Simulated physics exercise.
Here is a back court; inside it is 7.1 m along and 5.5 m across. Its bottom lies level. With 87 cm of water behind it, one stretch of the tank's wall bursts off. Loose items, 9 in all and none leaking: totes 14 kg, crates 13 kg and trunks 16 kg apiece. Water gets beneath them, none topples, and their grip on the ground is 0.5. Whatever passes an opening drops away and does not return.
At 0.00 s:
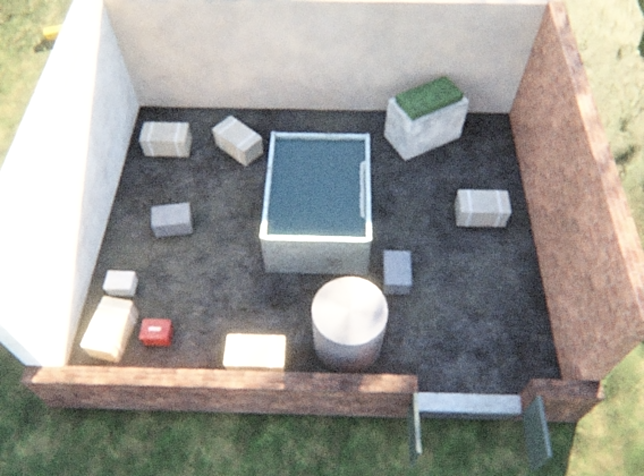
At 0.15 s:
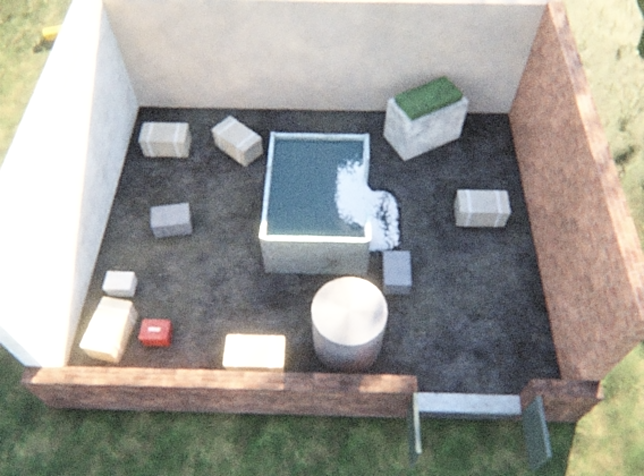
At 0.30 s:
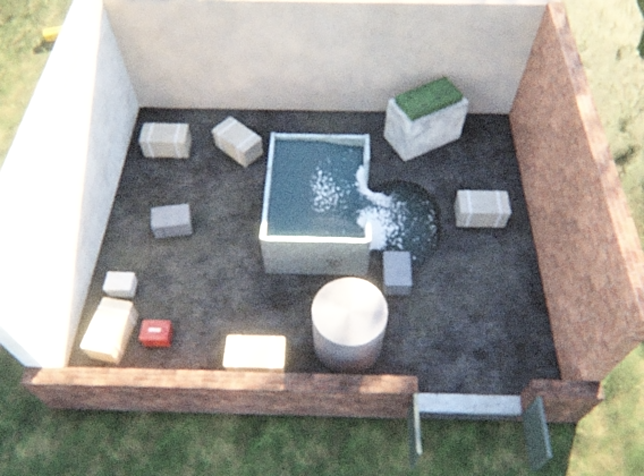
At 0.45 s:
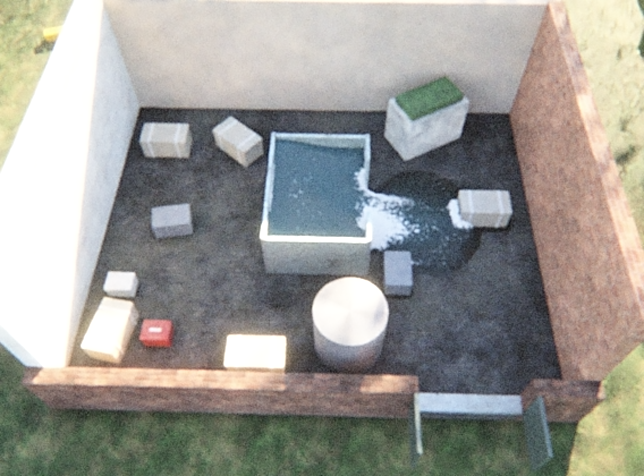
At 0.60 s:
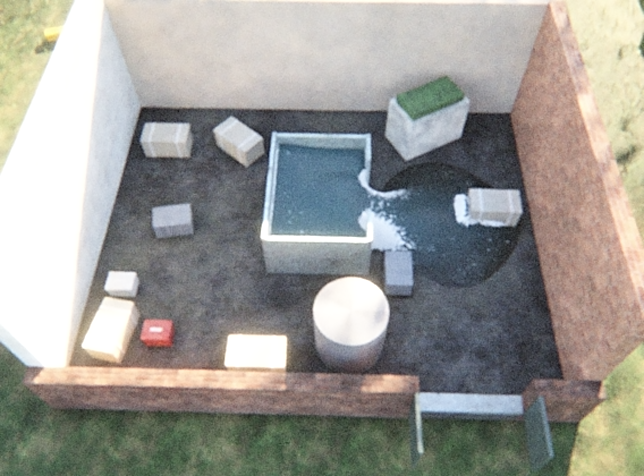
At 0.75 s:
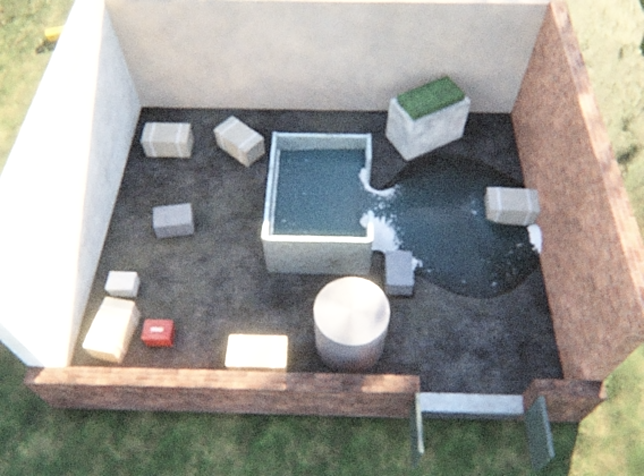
In a walled yard dotted with pale boxes and a small red one, a square tank stands full of water. Its right side gives way and foaming water pours out, spreading in a dark pool across the ground, surrounding a box on the right and nudging it toward the brick wall.
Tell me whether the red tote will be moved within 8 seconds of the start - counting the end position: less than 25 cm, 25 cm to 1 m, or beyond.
Red tote holds its place.
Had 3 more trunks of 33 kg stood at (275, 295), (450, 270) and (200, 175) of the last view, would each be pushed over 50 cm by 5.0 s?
In turn: Short of it, over, short of it.
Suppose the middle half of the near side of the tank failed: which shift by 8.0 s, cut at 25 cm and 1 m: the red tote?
In that case the red tote travels far.
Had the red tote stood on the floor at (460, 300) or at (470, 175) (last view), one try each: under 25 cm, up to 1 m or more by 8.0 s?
In turn: It ends far away; it travels far.
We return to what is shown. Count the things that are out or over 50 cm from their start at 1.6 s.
0 of them.
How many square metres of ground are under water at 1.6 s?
About 14 m2.
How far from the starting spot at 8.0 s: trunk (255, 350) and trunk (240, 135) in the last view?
In that order: 40 cm, 0 cm.
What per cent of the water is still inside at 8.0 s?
About 78 per cent.
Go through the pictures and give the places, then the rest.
The red tote at (155, 329), on the bottom; water covers 3.0 m2; 0 of 9 have shifted, in the first frame.
The red tote at (154, 330), on the bottom; 3.7 m2 under water; 0 of 9 have shifted, in the second frame.
The red tote at (155, 330), on the bottom; 4.8 m2 under water; 0 of 9 have shifted, in the third frame.
The red tote at (155, 330), on the bottom; water covers 6.0 m2; 0 of 9 have shifted, in the fourth frame.
The red tote at (156, 330), on the bottom; 7.5 m2 under water; 1 of 9 have shifted, in the fifth frame.
The red tote at (157, 330) rests on the ground; 9.1 m2 under water; 1 of 9 have shifted, in the sixth frame.
After 1.6 s the red tote is near (157, 330), 0.0 m from its start, aground; 0 of 9 are out; 1 afloat.
After 3.6 s the red tote is near (157, 330), 0.0 m from its start, aground; 0 of 9 are out; 1 afloat.
After 5.6 s the red tote is near (157, 330), 0.0 m from its start, aground; 0 of 9 are out; 1 afloat.
After 8.0 s the red tote is near (157, 330), 0.0 m from its start, aground; 0 of 9 are out; 1 afloat.
